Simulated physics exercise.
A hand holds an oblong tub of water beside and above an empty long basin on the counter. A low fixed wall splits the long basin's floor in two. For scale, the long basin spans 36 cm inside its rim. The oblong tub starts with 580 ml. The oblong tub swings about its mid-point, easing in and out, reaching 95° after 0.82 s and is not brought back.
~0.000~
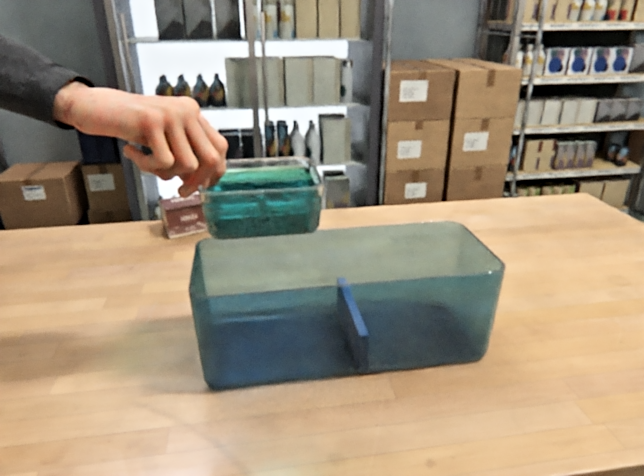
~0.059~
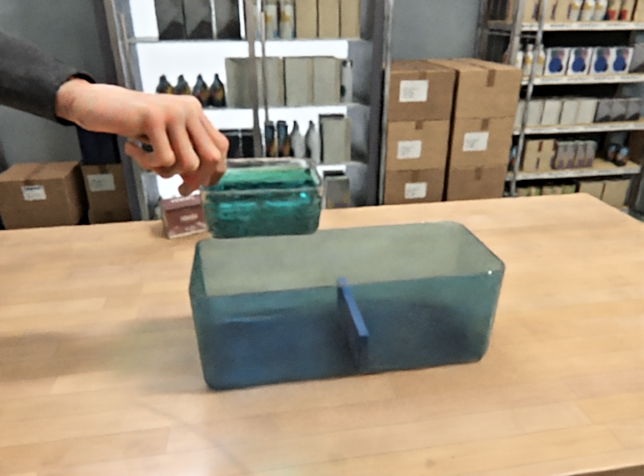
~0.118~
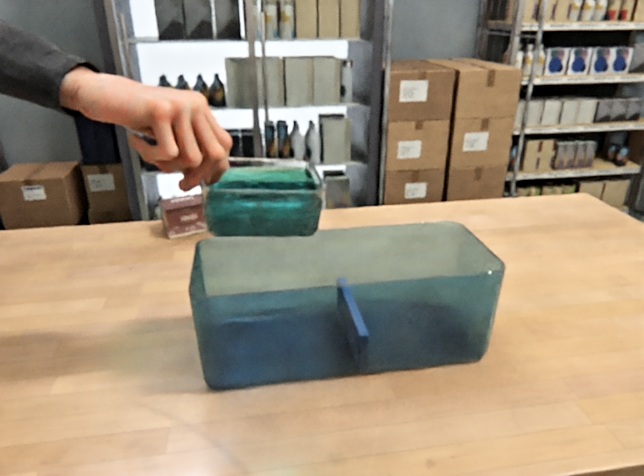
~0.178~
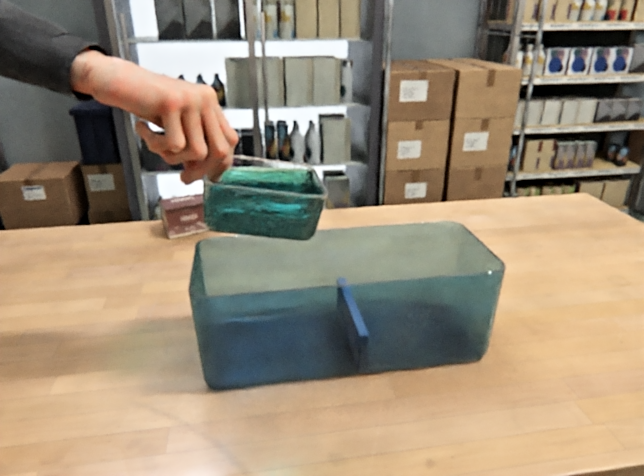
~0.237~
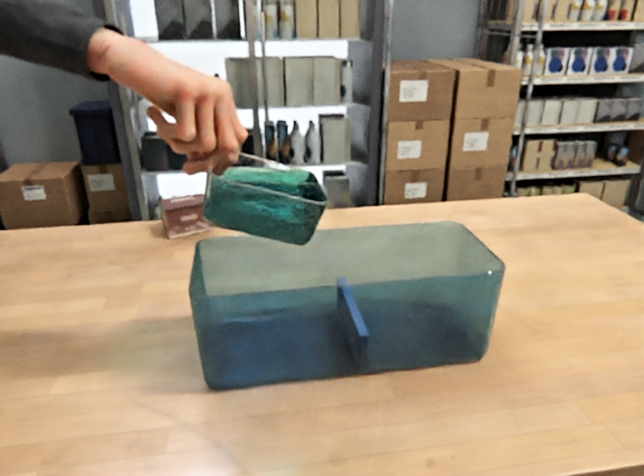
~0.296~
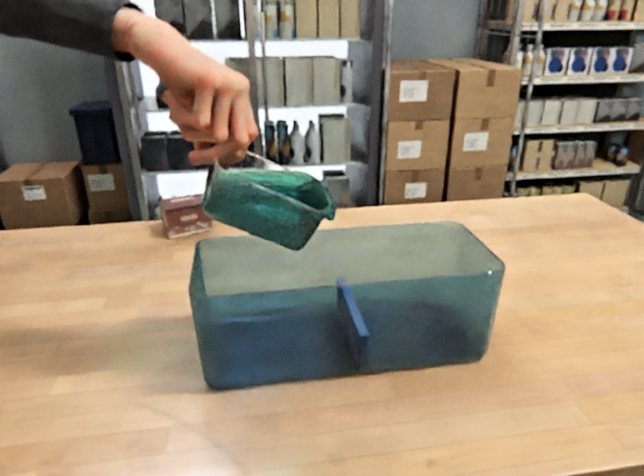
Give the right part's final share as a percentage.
Roughly 66 per cent is past the wall.
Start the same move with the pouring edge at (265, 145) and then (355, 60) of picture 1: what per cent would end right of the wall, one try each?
First 0, then 85 per cent.
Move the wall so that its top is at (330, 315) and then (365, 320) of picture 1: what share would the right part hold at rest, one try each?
In turn about 75 and 50 per cent.
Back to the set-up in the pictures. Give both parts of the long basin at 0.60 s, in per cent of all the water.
Some 14 per cent left and 44 right.
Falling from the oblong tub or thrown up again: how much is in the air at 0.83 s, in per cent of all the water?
Some 2 per cent.
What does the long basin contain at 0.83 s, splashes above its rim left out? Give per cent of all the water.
Some 92 per cent.
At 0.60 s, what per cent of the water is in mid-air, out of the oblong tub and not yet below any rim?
Near 22 in a hundred.
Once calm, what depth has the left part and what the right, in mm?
Some 8 mm on the left and 16 mm on the right.
By 0.60 s the tilt is 80° and 19 per cent is still to pour, 14 is left of the wall and 45 right of it.
By 0.83 s the tilt is 95° and 5 per cent is still to pour, 27 is left of the wall and 65 right of it.
By 1.06 s the tilt is 95° and 0 per cent is still to pour, 33 is left of the wall and 65 right of it.
By 1.32 s the tilt is 95° and 0 per cent is still to pour, 34 is left of the wall and 66 right of it.
At rest 34 per cent lies left of the wall, 66 right of it and 0 outside.
